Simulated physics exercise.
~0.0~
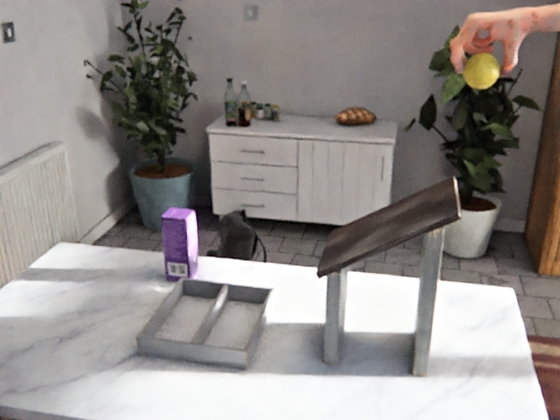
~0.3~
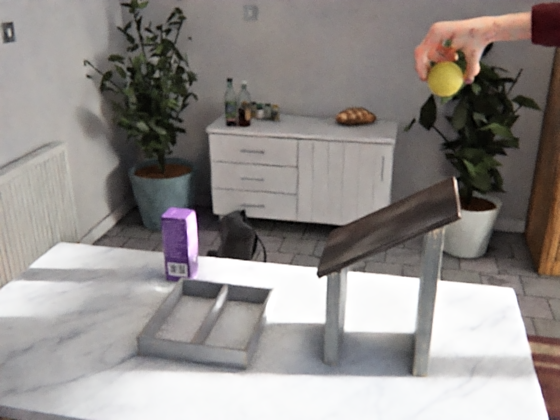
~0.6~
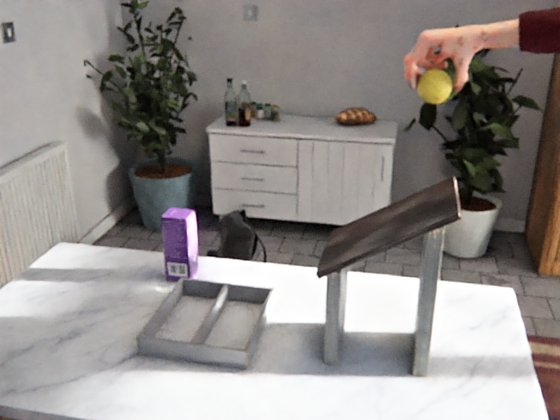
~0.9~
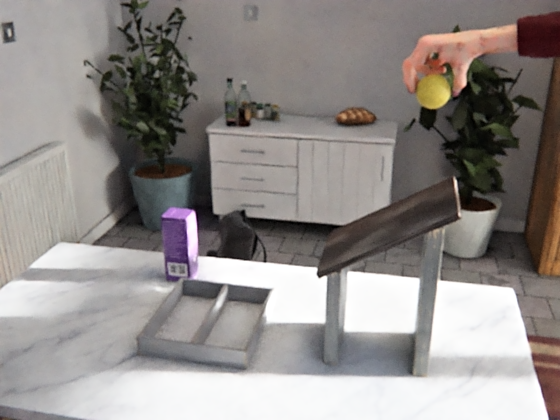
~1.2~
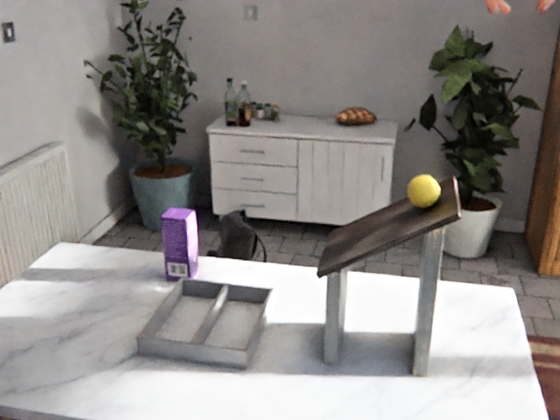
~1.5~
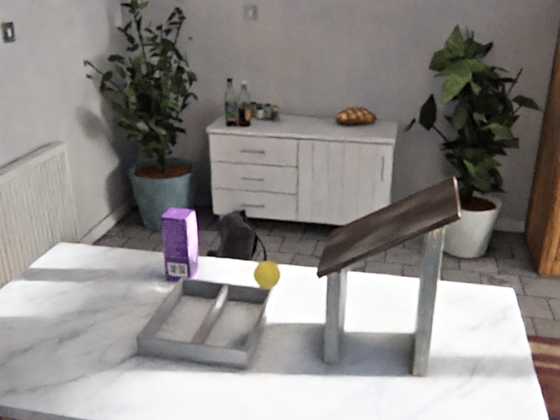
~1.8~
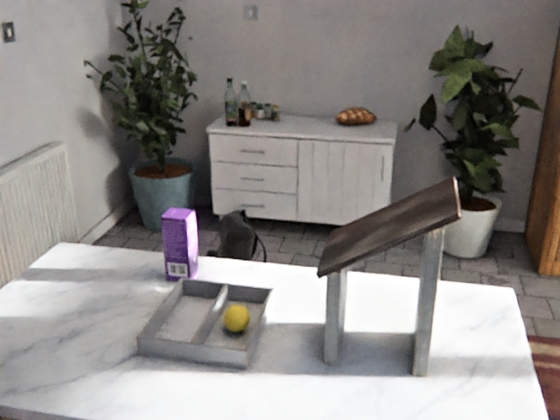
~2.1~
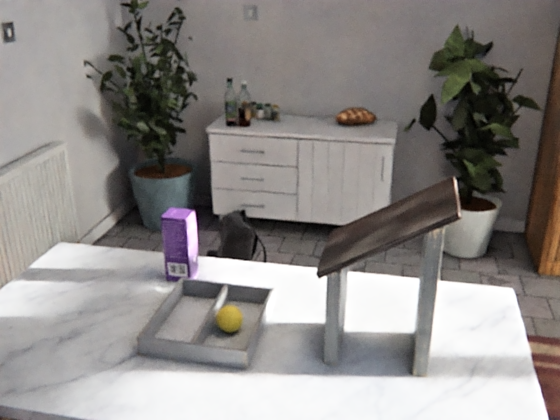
On a marble table, a hand releases a yellow lemon above a sloping board, and it drops into the tray's nearer bay.
